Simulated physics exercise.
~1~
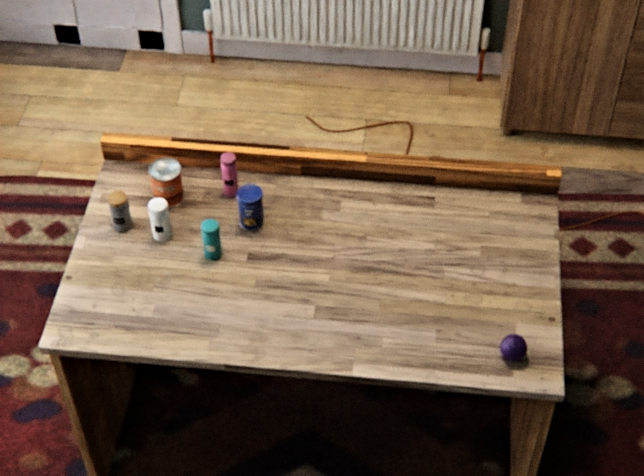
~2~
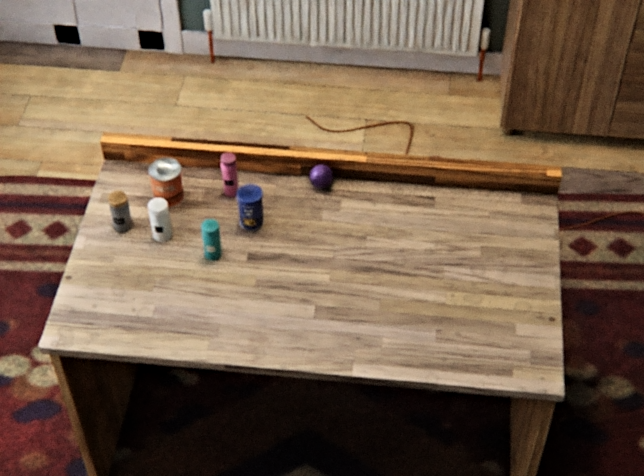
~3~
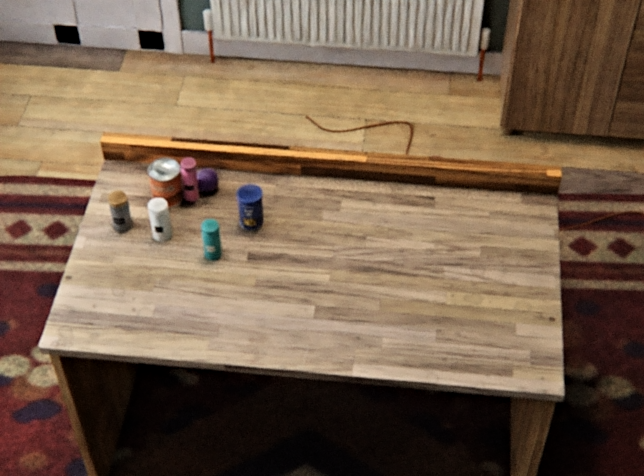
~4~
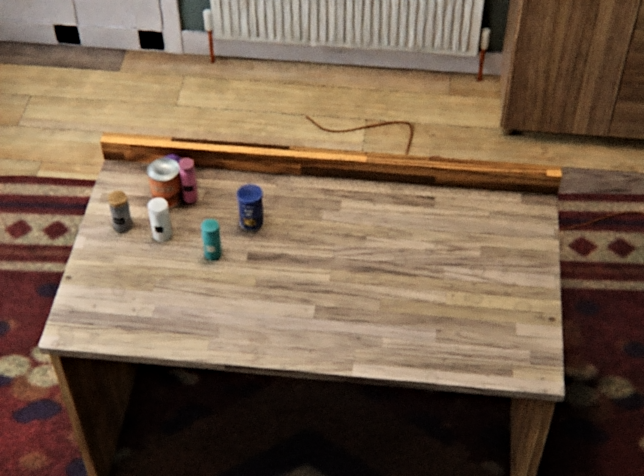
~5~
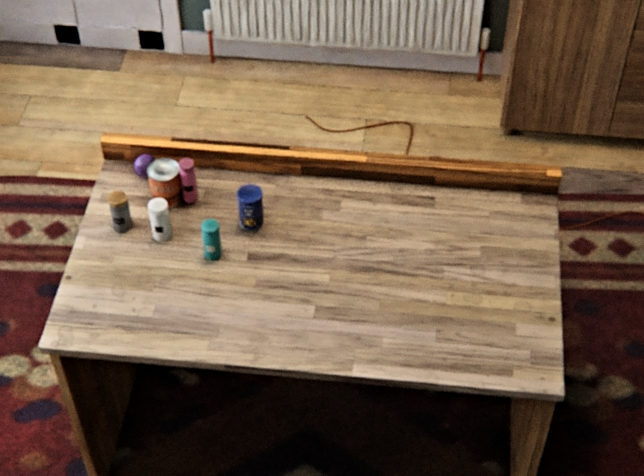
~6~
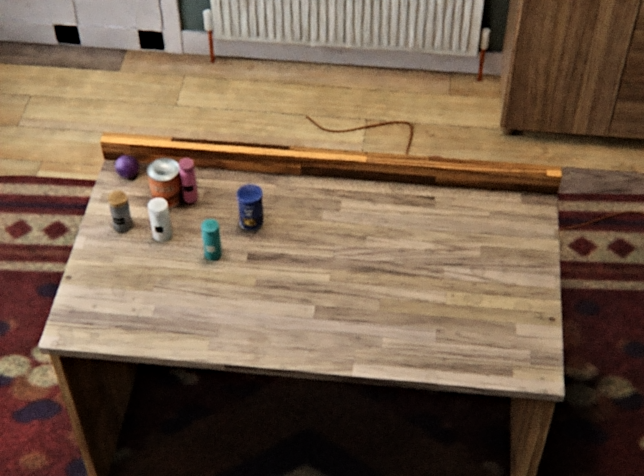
On a wooden table with a raised strip along its far edge, a purple ball rolled left and away to the strip, then the pink shaker shifted left and stayed upright as the ball passed behind the orange tin, ending just left of it.
